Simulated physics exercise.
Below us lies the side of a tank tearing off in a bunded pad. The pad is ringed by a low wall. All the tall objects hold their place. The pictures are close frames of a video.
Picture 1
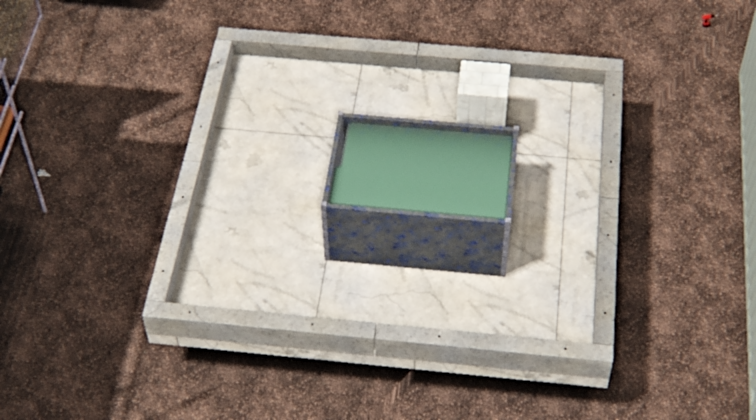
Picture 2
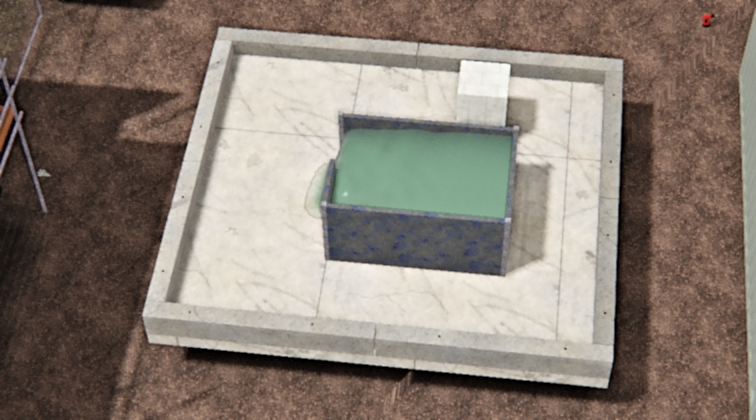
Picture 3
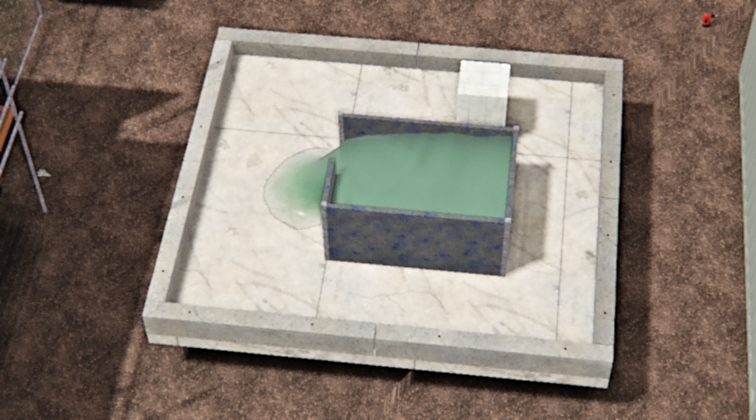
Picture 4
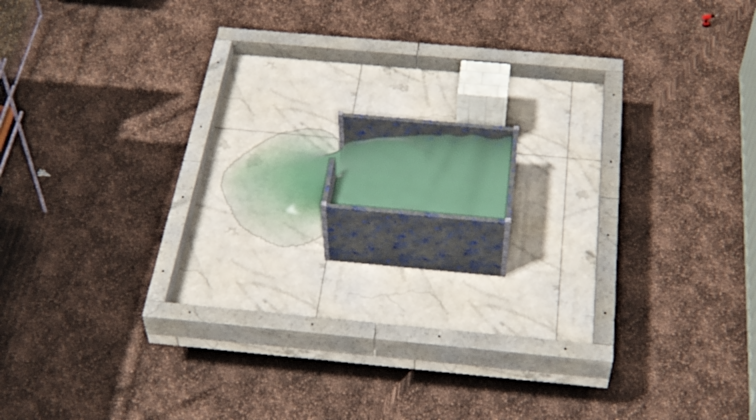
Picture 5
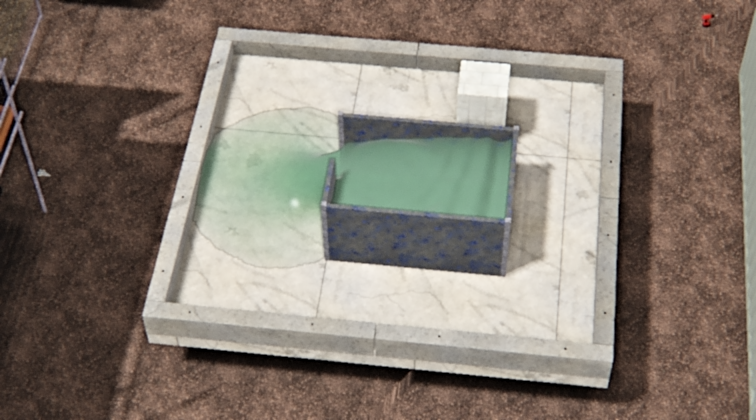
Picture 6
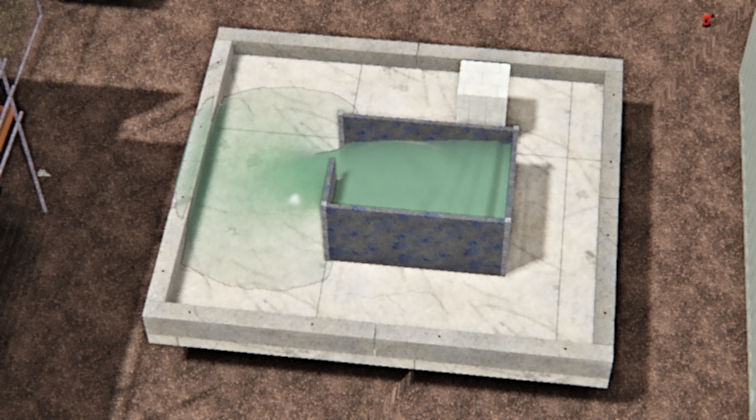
Green water sits still in a dark, open-topped rectangular tank on a pale pad ringed by a low wall, then pours out through the tank's left side. It fans out leftward in a widening, rounded sheet, reaches the left wall and spreads along it, while the level inside the tank drops.
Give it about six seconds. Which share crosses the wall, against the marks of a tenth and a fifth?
It loses a tenth to a fifth.
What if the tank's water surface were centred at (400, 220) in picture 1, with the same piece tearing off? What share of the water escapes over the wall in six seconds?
Close to 14 %.
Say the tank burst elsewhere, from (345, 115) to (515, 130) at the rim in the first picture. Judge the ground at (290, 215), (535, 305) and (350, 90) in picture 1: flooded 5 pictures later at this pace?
In that order: Clear, free of water, flooded.
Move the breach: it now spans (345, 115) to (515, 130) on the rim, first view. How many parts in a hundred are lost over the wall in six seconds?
I make it 16 per cent.
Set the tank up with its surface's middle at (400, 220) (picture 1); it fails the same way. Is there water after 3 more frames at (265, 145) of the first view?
There: Under water.
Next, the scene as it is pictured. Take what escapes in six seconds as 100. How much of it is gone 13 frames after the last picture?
Near 80 in a hundred.
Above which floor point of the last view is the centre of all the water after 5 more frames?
I would point to (355, 200).
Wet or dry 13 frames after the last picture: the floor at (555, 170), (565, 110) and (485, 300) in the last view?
In that order: Clear, dry, dry.
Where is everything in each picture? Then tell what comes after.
In the first frame, still water in the tank at (422, 170).
In the second frame, water pours out at (341, 174) and has run to (318, 213).
In the third frame, water pours out at (341, 175) and has run to (271, 198).
In the fourth frame, water pours out at (341, 177) and has run to (233, 170).
In the fifth frame, water pours out at (341, 177) and has run to (213, 141).
In the sixth frame, water pours out at (341, 177) and has run to (223, 103).
A moment on, water covers 35 % of the floor; the low wall has let 0 % over.
Next, water covers 35 % of the floor; the low wall has let 2 % over.
Then, water covers 50 % of the floor; the low wall has let 10 % over.
Later, water covers 75 % of the floor; the low wall has let 12 % over.
In the end, water covers 85 % of the floor; the low wall has let 12 % over.
